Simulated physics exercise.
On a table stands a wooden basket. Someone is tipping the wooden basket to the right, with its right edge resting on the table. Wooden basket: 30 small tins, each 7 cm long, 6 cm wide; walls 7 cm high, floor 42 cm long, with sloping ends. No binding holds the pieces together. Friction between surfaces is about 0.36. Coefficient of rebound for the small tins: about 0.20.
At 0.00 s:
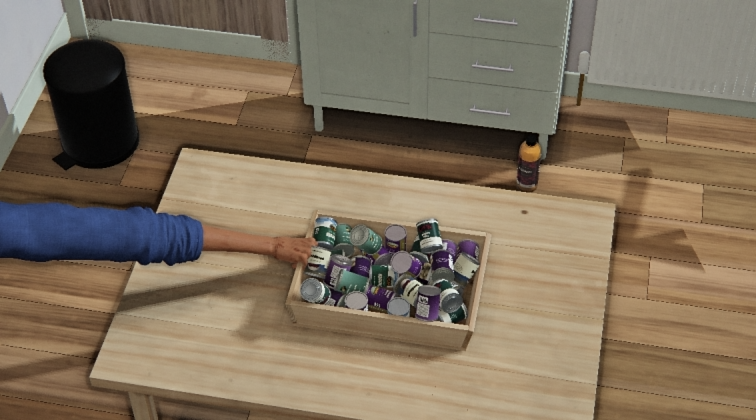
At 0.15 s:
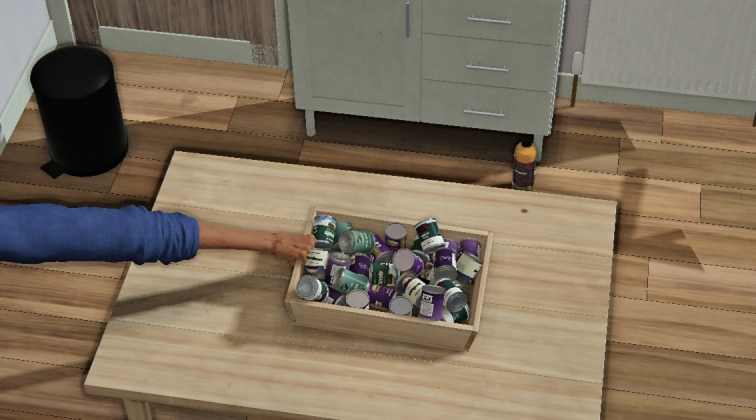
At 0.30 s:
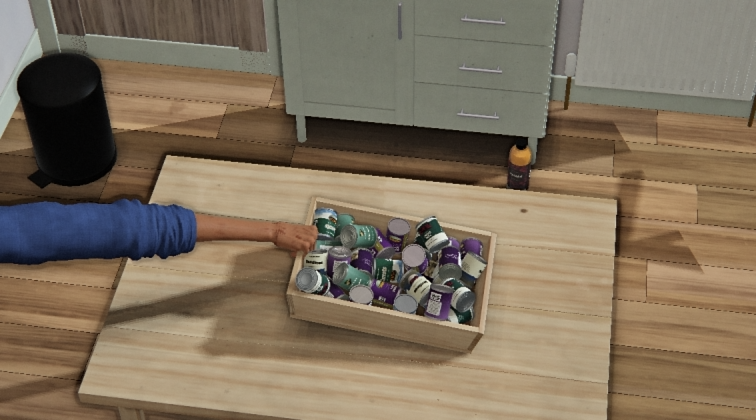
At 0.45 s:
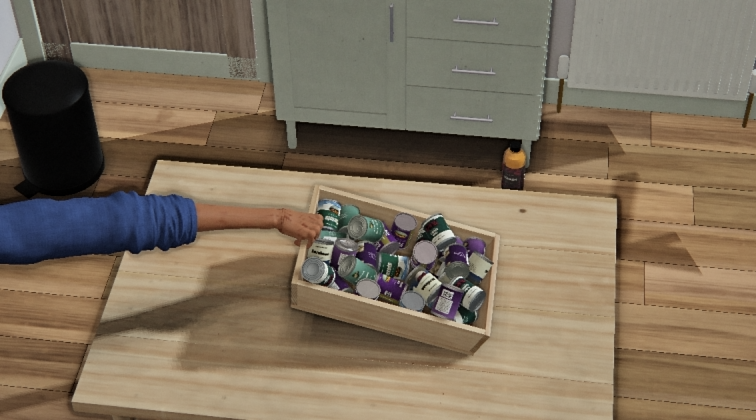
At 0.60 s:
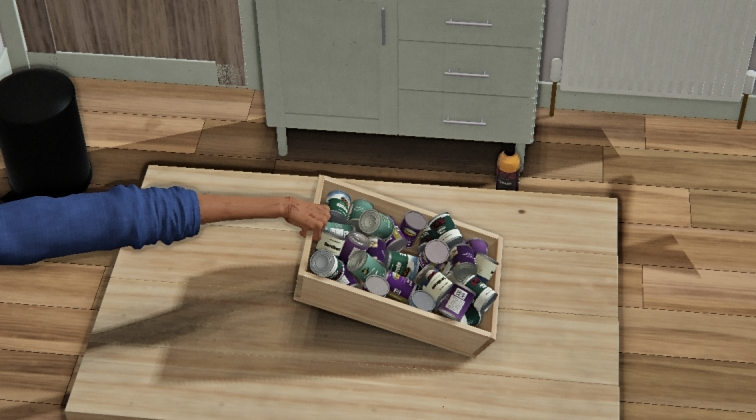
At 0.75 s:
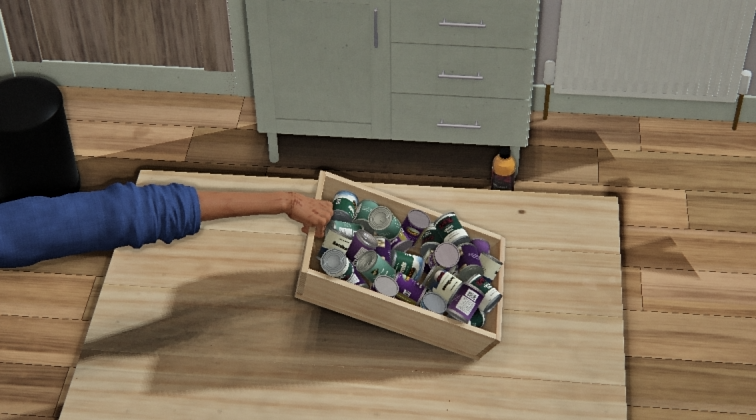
A hand in a blue sleeve gripped the left end of a wooden box full of small green, purple and white tins and slowly raised it, tilting the box to the right on the table.
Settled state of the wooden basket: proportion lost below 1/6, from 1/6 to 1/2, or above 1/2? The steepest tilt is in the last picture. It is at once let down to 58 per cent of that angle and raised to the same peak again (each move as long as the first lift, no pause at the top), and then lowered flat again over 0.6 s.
Below 1/6.
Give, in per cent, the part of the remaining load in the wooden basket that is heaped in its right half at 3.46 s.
It works out to around 60 in a hundred.
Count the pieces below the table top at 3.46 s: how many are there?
Around 0, roughly.
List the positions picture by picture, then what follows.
In the first picture (each is followed by its nearest rim corner in this view; the camera moves round a little), wooden basket, (469, 328); 0° from level; none out.
Wooden basket, (473, 328); 2° from level, in the second picture.
Wooden basket, (479, 330); 8° from level, in the third picture.
Wooden basket, (485, 332); 15° from level, in the fourth picture.
Wooden basket, (491, 335); 21° from level, in the fifth picture.
Wooden basket, (496, 337); 23° from level; none out, in the sixth picture.
After 1.18 s, tilt 17°; wooden basket 30 in, 0 out.
After 1.72 s, tilt 15°; wooden basket 30 in, 0 out.
After 2.48 s, tilt 15°; wooden basket 30 in, 0 out.
Final count (at 3.46 s), wooden basket 30 in, 0 out. Asked share, 0 of 30, 0 per cent.
